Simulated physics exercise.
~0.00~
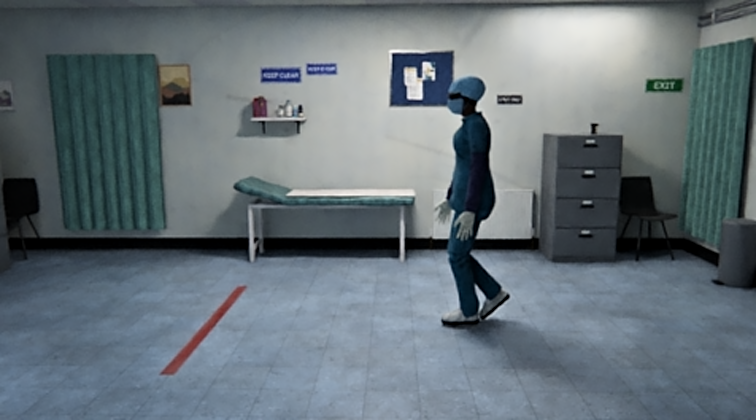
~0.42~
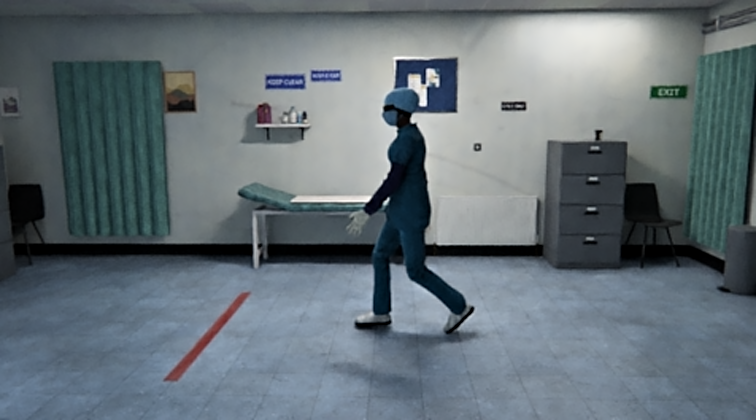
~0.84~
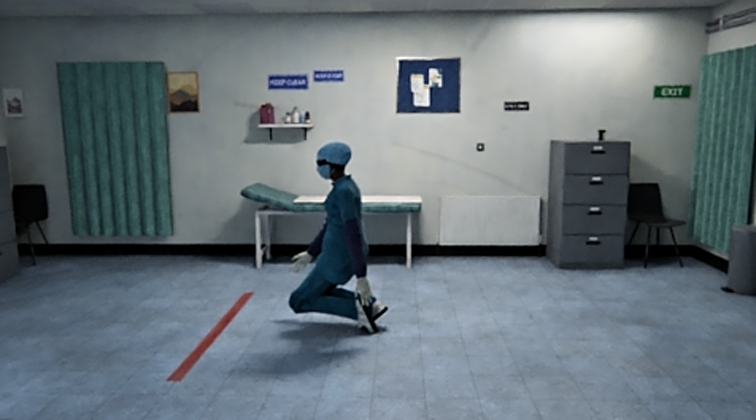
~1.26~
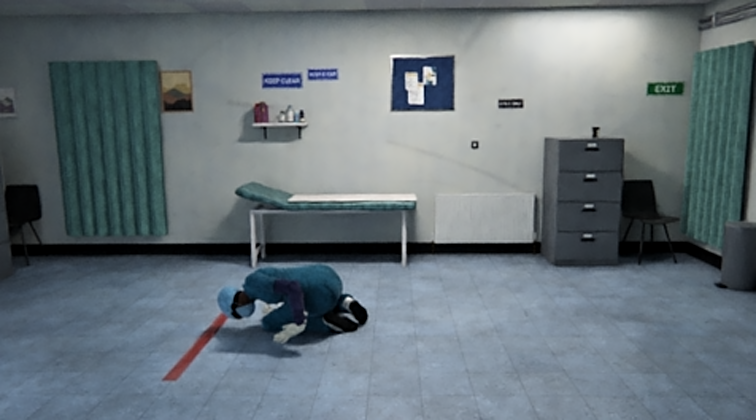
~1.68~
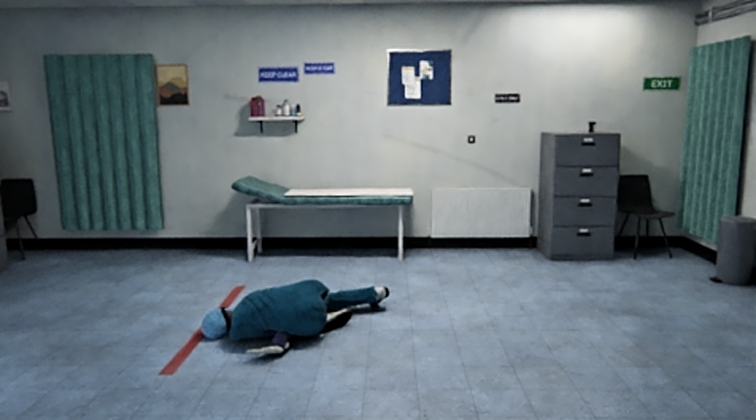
A person in teal scrubs, a cap and a mask walked left across a clinic room toward red tape on the floor, sank to their knees, pitched forward and ended up lying flat, head down right by the tape.
